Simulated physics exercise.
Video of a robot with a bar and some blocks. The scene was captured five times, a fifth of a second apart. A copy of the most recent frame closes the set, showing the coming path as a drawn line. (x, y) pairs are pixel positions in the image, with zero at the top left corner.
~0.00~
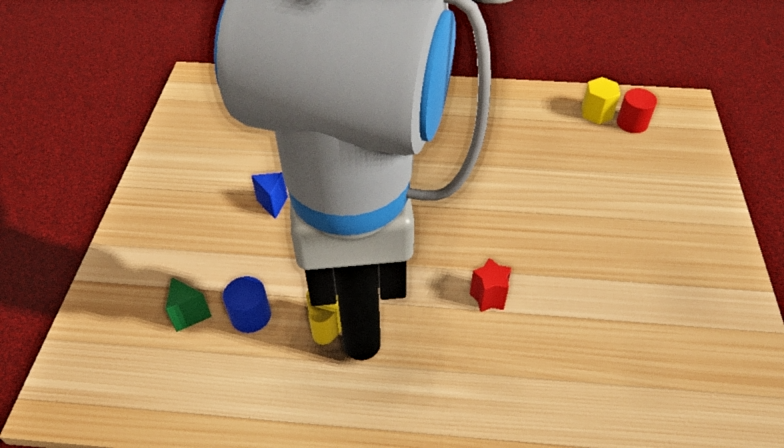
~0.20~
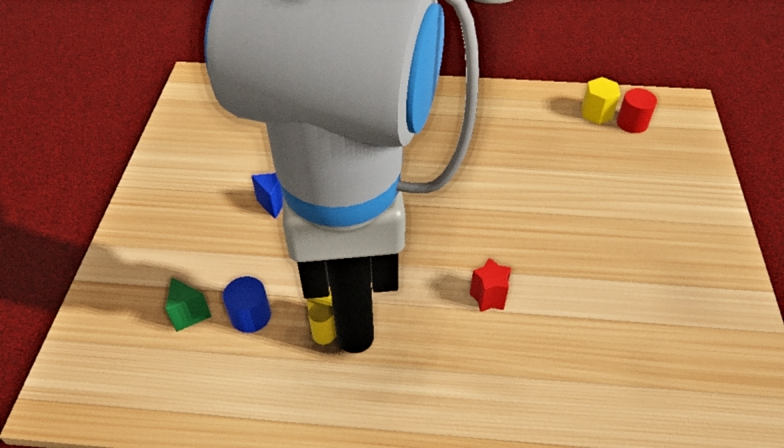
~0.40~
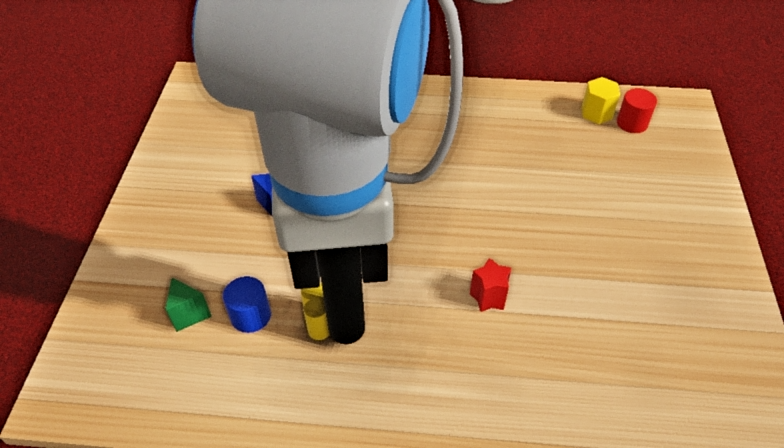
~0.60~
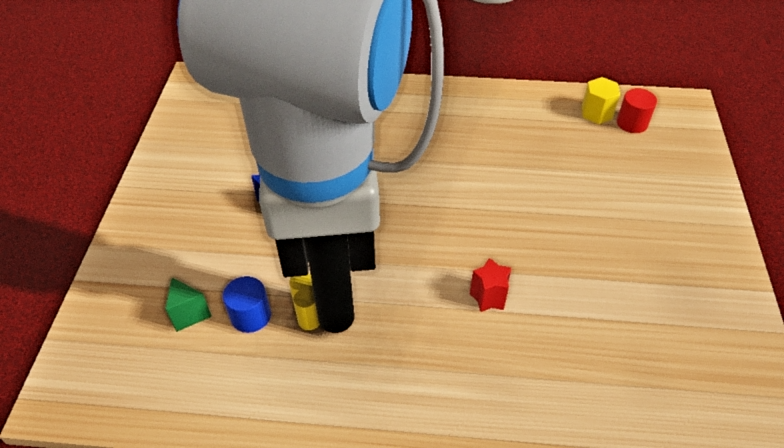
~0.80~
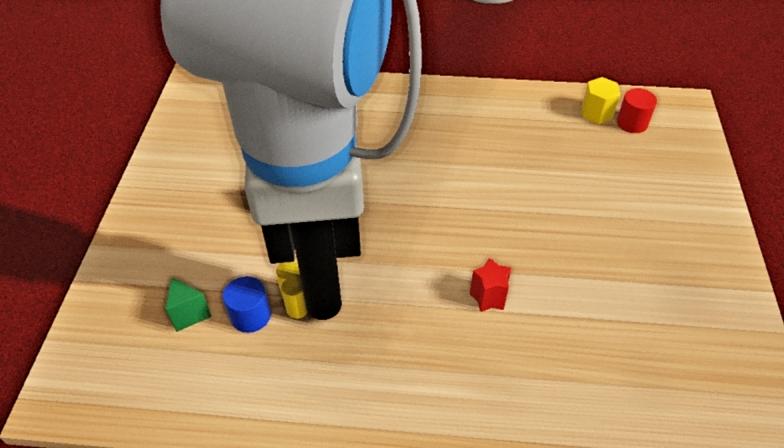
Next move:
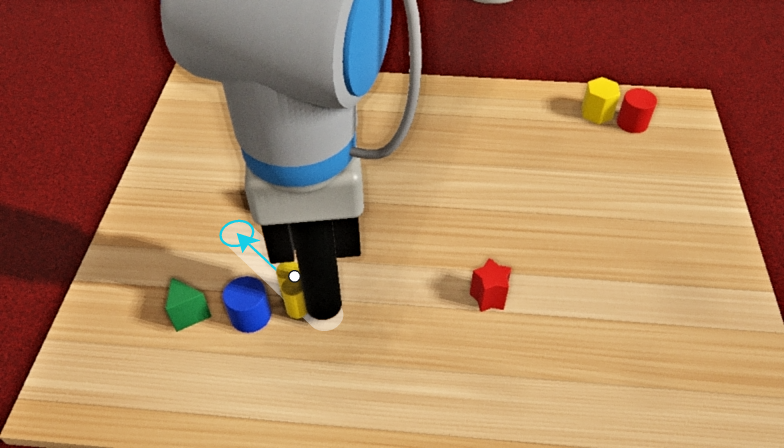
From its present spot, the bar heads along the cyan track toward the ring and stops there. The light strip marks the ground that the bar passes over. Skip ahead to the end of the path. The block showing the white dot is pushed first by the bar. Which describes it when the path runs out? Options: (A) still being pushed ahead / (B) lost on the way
I choose A.
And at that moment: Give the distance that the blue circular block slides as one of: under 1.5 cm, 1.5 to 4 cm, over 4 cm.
My estimate: Under 1.5 cm.
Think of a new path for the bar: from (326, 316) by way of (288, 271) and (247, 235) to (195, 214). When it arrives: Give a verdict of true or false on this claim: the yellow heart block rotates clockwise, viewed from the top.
False - the claim does not hold.
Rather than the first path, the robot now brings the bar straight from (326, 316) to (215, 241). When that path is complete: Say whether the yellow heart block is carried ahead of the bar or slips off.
I predict the bar still has it in front.
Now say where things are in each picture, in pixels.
In the first picture, tip of the bar (362, 344), middles of tops, blue circular block (244, 293), yellow heart block partly hidden.
In the second picture, bar (356, 338), nothing pushed.
In the third picture, bar (347, 329), yellow heart block (319, 298).
In the fourth picture, bar (336, 318), yellow heart block (308, 288).
In the fifth picture, bar (324, 305), blue circular block (244, 293), yellow heart block (295, 276).
The line goes from (326, 316) directly to (237, 233); the dot is on the yellow heart block.
On the path given first. One third of the way, bar (292, 276); yellow heart block (262, 249).
Two thirds of the way, bar (262, 248); yellow heart block (230, 223), turned 15° anticlockwise.
At the end, bar (234, 222); blue circular block unmoved; yellow heart block (201, 200), turned 25° anticlockwise.
